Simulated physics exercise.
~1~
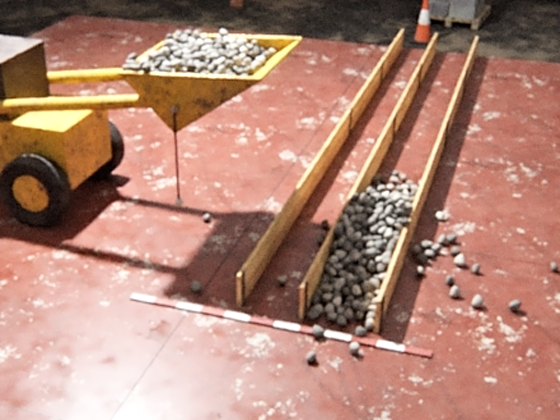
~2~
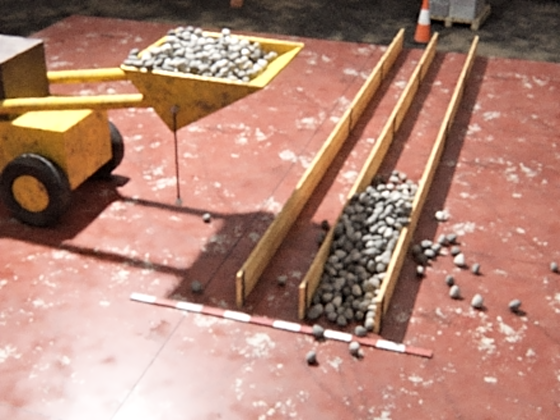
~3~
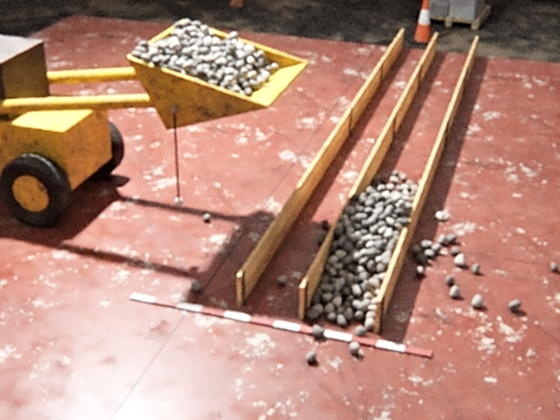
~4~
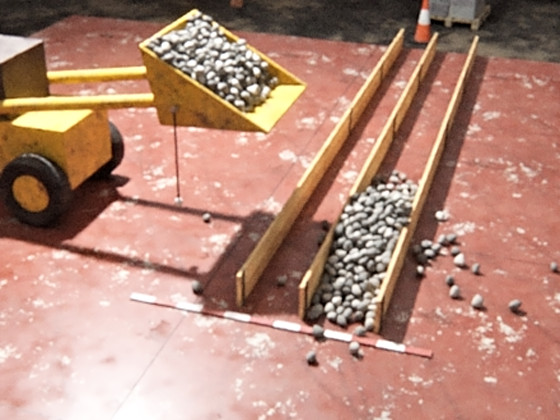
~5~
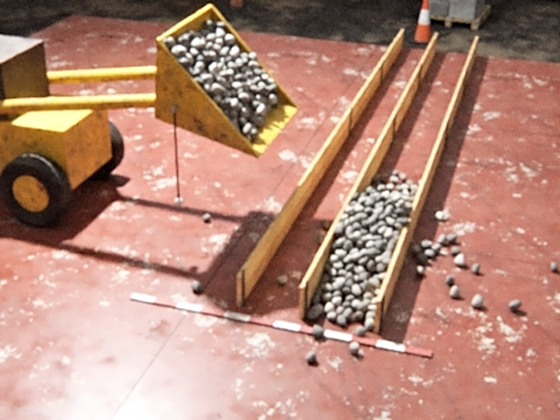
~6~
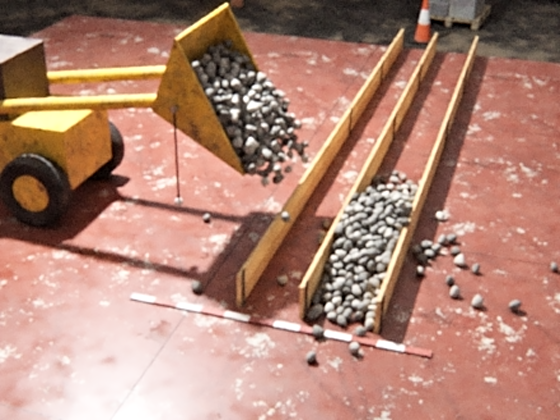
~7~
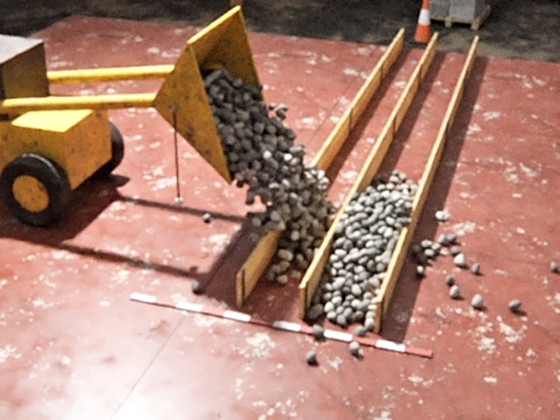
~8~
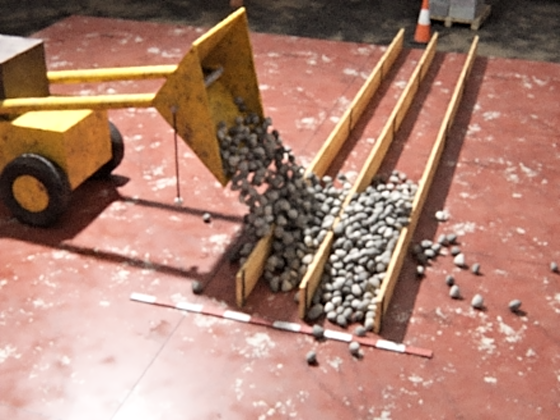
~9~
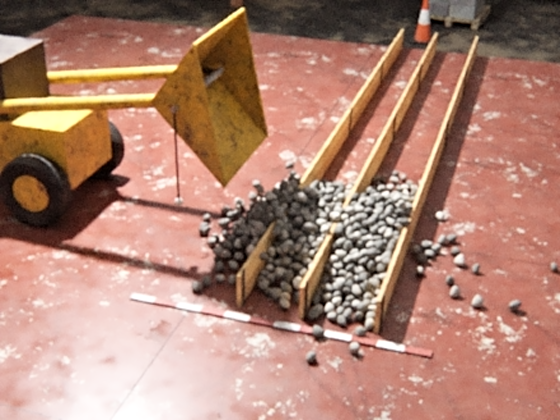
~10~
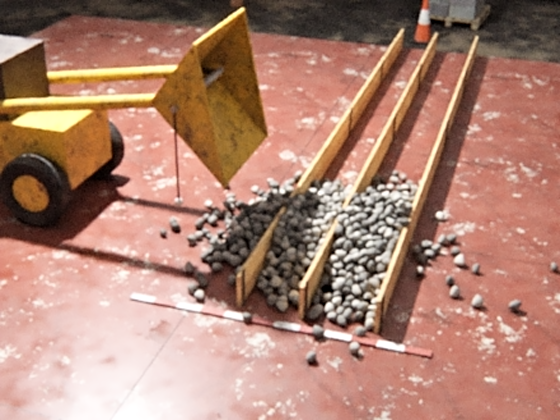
A yellow loader tips its bucket, spilling grey stones over and beside the nearest wooden plank.
